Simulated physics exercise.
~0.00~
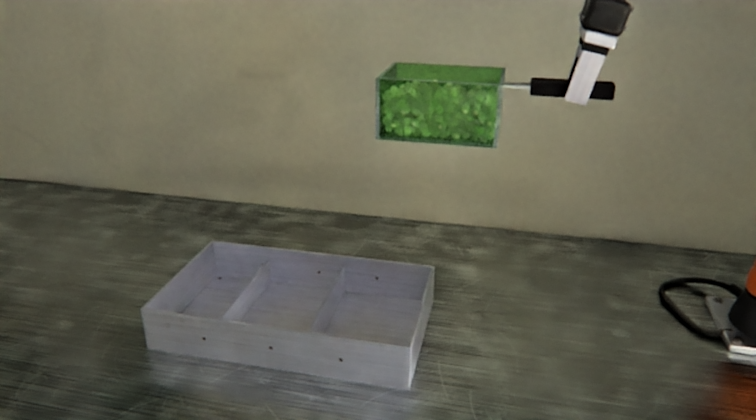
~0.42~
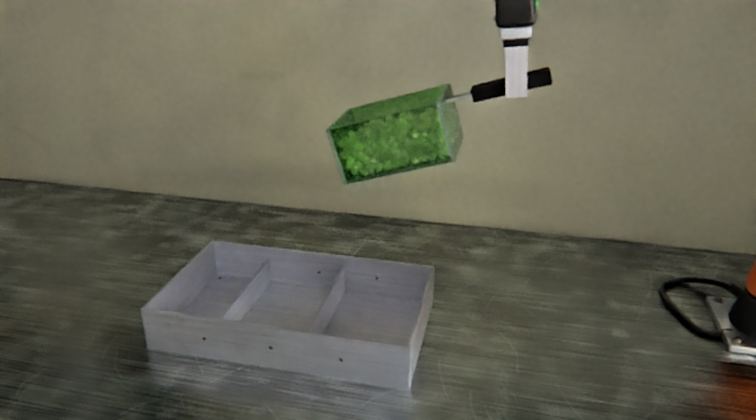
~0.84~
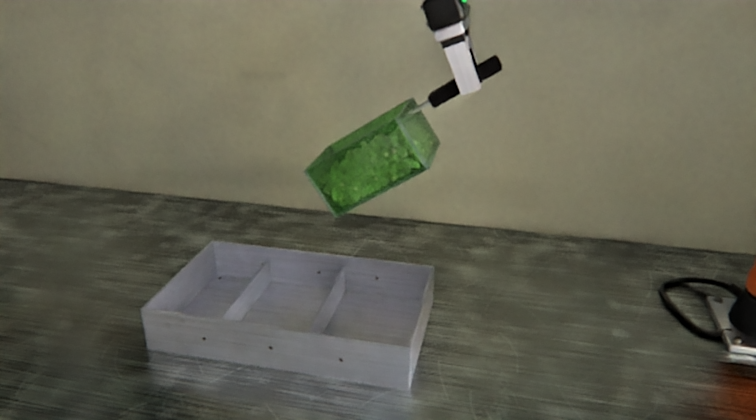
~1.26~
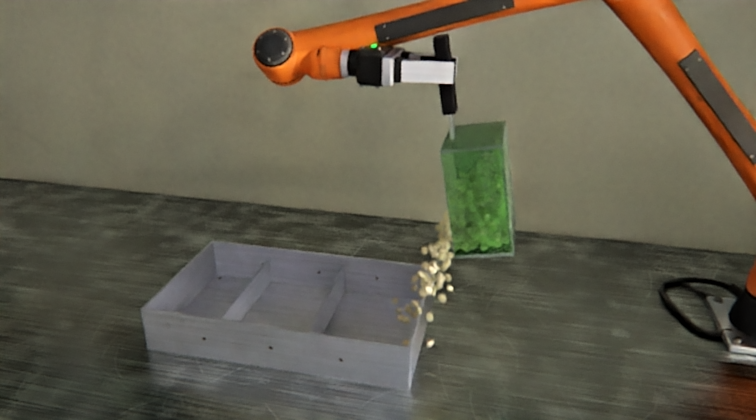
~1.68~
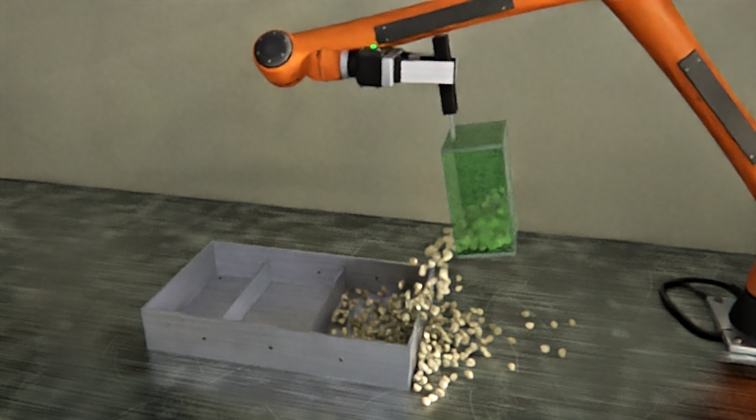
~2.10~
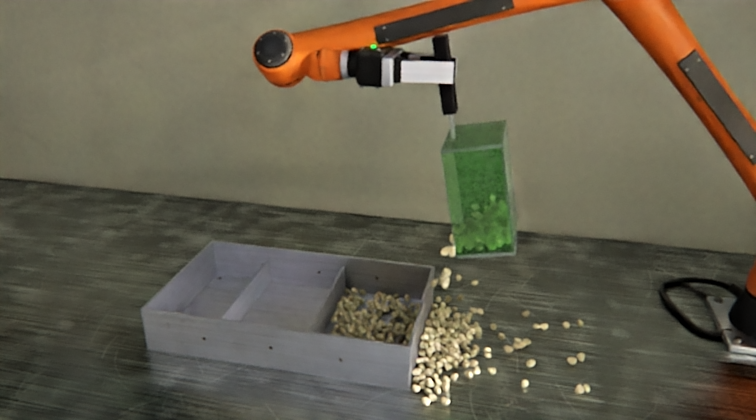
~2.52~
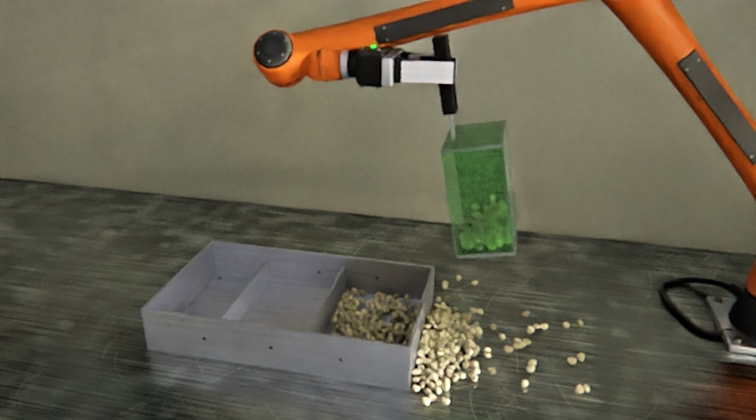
On a grey tabletop, a robot arm tips a green box, spilling beans into a divided tray's right compartment and beside it.
